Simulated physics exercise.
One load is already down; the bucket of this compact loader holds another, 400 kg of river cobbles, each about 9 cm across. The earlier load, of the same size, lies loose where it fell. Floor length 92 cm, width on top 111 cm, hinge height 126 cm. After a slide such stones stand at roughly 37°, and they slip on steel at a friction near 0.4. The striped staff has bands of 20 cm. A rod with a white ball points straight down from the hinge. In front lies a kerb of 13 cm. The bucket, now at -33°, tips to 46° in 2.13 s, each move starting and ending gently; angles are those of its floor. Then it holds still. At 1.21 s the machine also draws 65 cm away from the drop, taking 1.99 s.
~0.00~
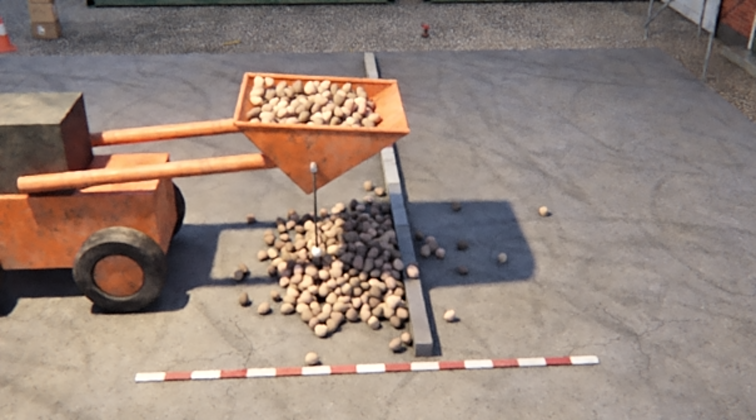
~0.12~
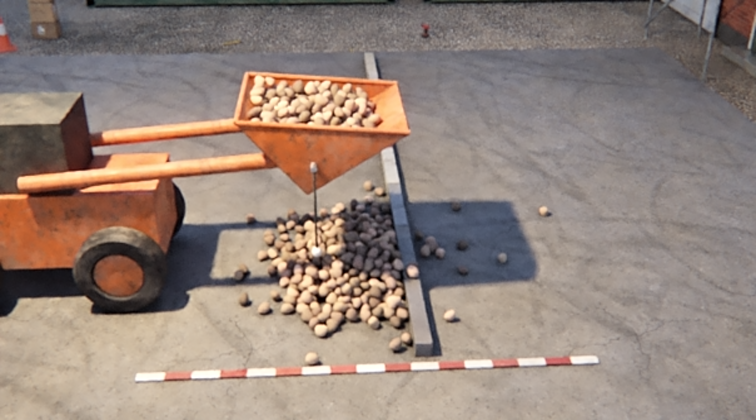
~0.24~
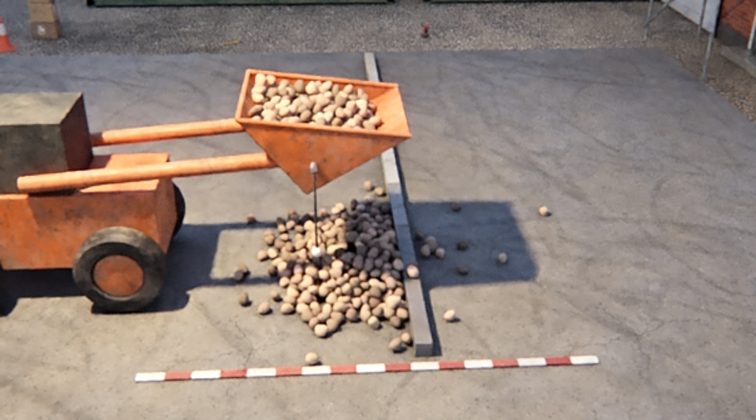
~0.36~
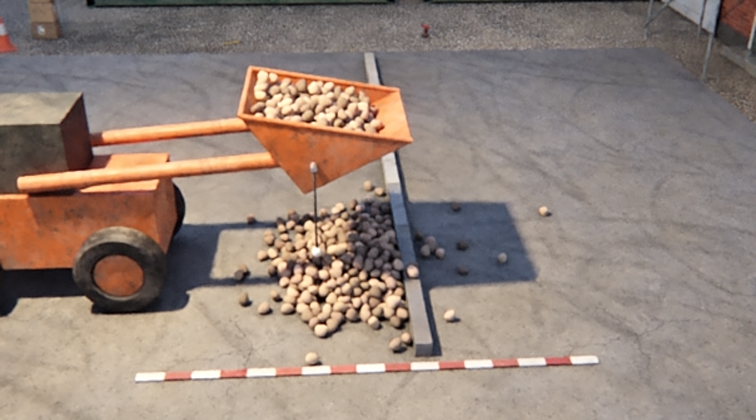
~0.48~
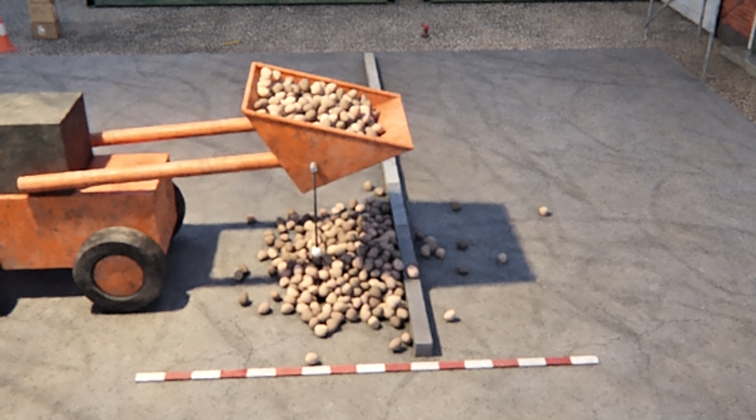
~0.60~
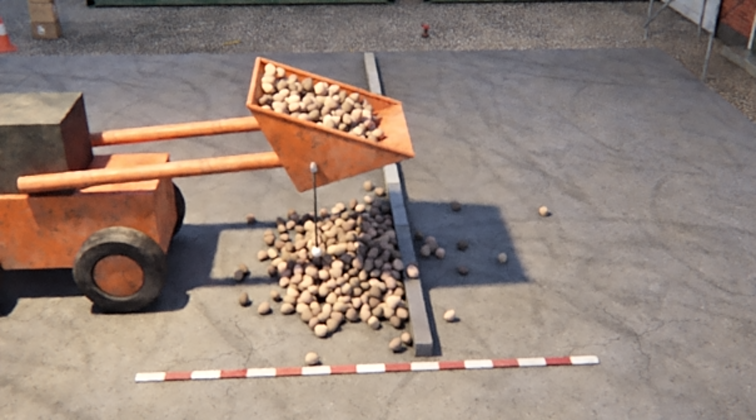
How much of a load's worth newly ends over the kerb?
About 32 per cent.
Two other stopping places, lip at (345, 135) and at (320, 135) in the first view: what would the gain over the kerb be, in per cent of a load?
Near 0 per cent from the first place, 0 from the second.
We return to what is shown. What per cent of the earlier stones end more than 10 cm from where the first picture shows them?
Roughly 5 per cent of them.
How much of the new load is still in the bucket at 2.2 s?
Roughly 0 per cent is still inside.
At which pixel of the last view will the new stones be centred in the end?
Around (390, 251).
After 1.6 s the floor is at 34°; in per cent of one load, 81 in the bucket, 115 on this side of the kerb, 4 over the kerb; the foremost stones are at (470, 248).
After 2.2 s the floor is at 46°; in per cent of one load, 1 in the bucket, 169 on this side of the kerb, 30 over the kerb; the foremost stones are at (509, 252).
After 3.7 s the floor is at 46°; in per cent of one load, 0 in the bucket, 165 on this side of the kerb, 35 over the kerb; the foremost stones are at (551, 254).
After 6.4 s the floor is at 46°; in per cent of one load, 0 in the bucket, 165 on this side of the kerb, 35 over the kerb; the foremost stones are at (551, 254). Net gain over the kerb, 32.
